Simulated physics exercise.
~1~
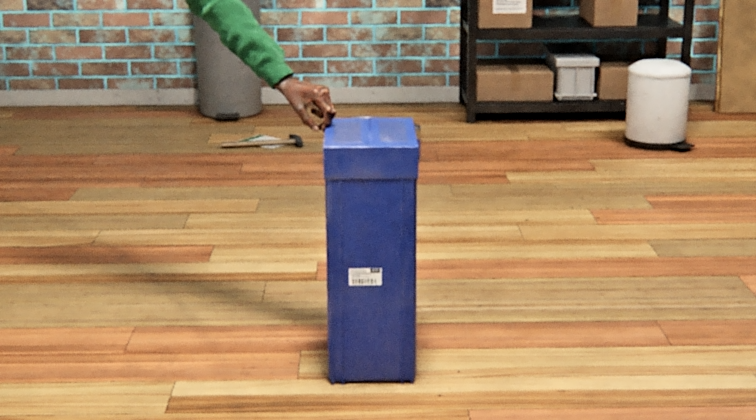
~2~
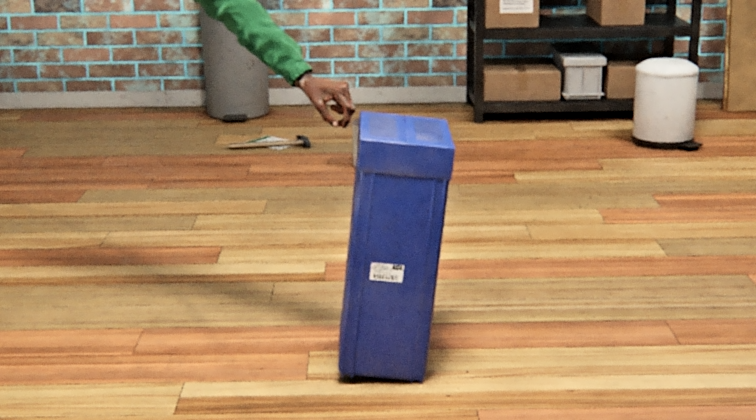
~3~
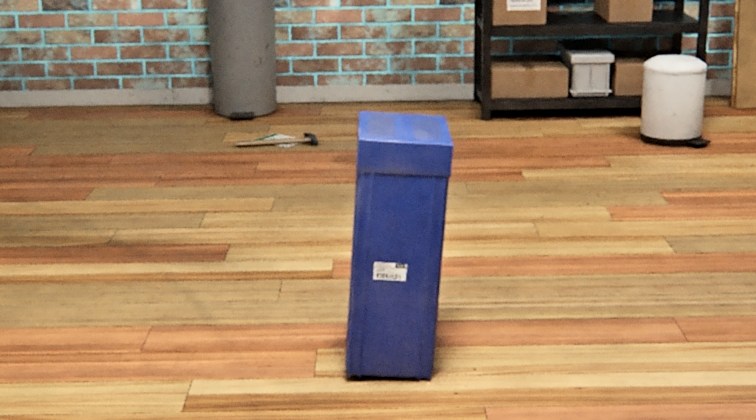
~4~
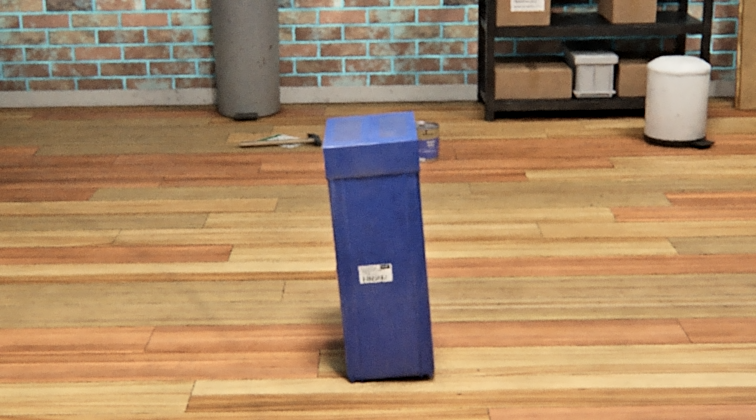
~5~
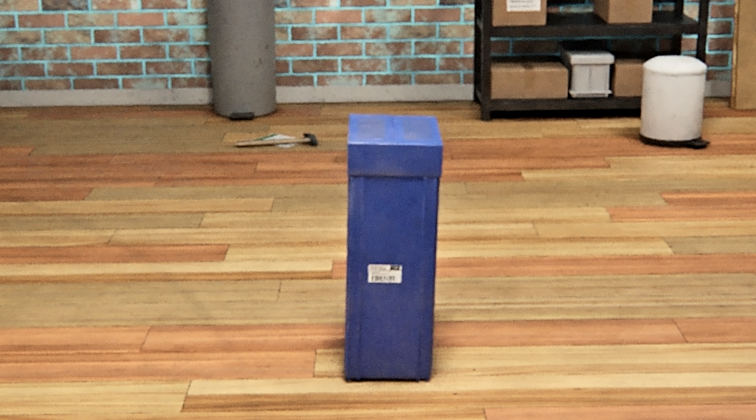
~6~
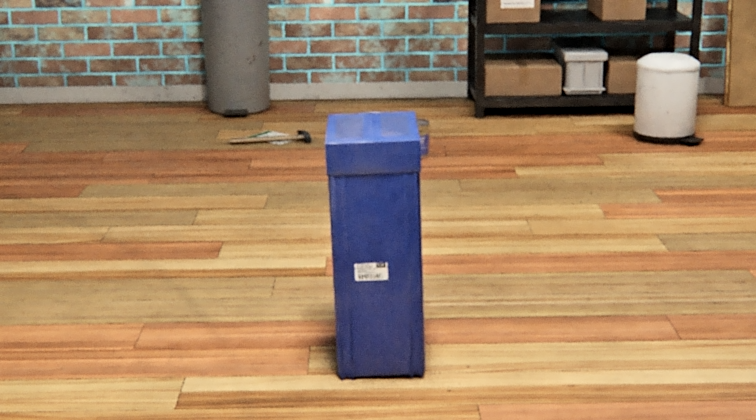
On a wooden floor before a brick wall, a hand tipped a tall blue tote to the right, let go and drew back, and the tote rocked left, right and left again with shrinking tilts, ending upright on its base.
